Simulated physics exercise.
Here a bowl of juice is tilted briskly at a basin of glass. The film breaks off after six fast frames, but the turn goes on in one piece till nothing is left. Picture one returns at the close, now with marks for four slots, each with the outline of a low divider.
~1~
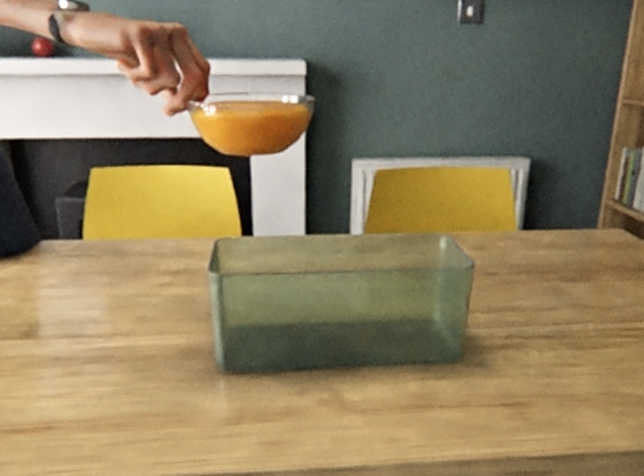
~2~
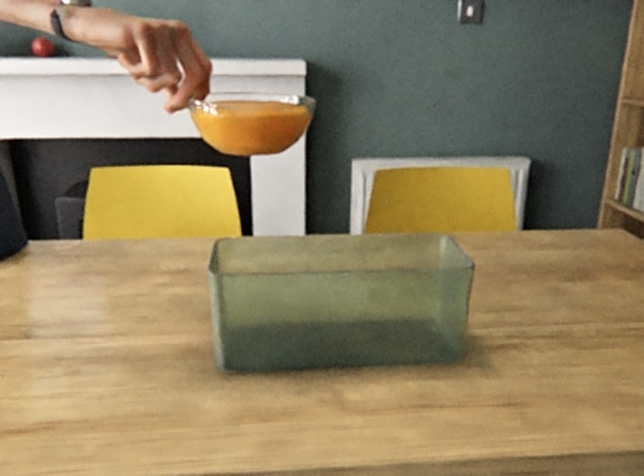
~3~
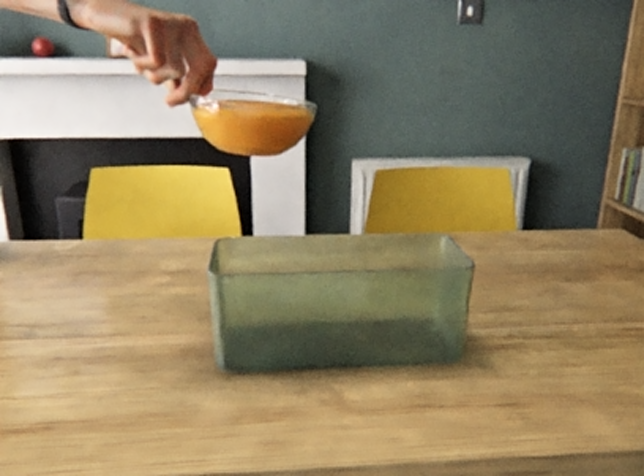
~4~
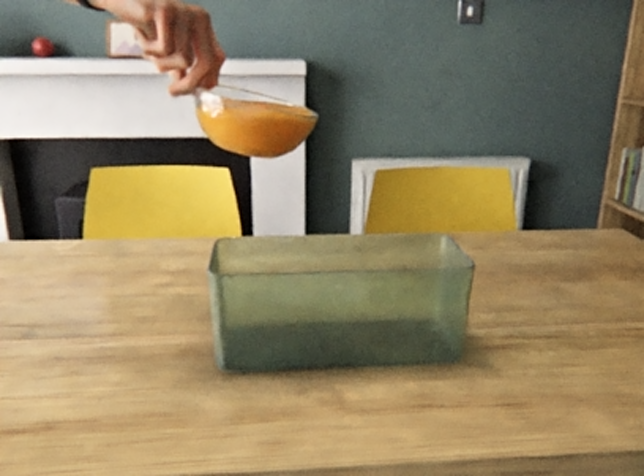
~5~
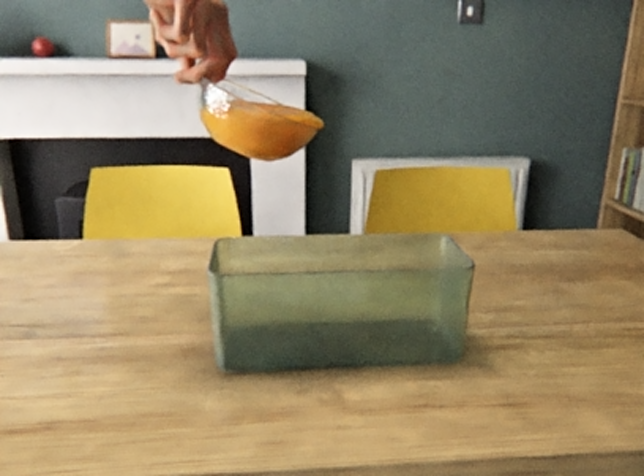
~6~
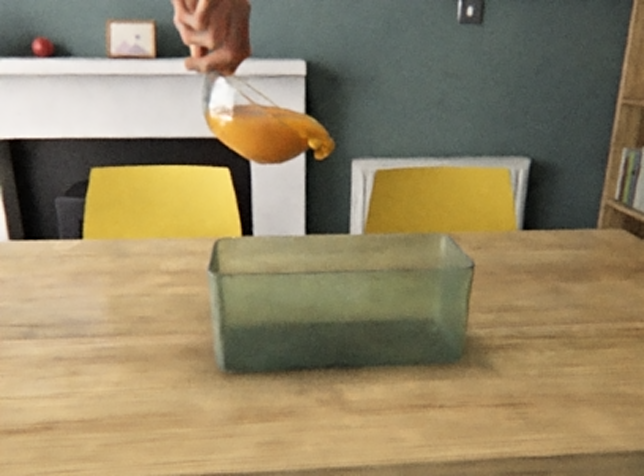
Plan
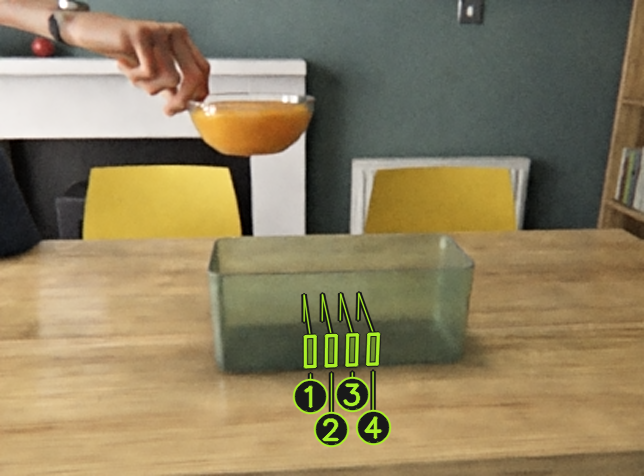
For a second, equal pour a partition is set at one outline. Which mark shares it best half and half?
Go for 4.
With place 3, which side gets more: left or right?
More ends on the right.
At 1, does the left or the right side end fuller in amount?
The right side.
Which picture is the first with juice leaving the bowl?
In picture 5.
On the marked copy, 1 at (310, 374); 2 at (331, 373); 3 at (352, 372); 4 at (373, 371).
With 1, about 9 % ends left of the wall and 90 % right of it.
With 2, about 14 % ends left of the wall and 85 % right of it.
With 3, about 25 % ends left of the wall and 74 % right of it.
With 4, about 53 % ends left of the wall and 46 % right of it.
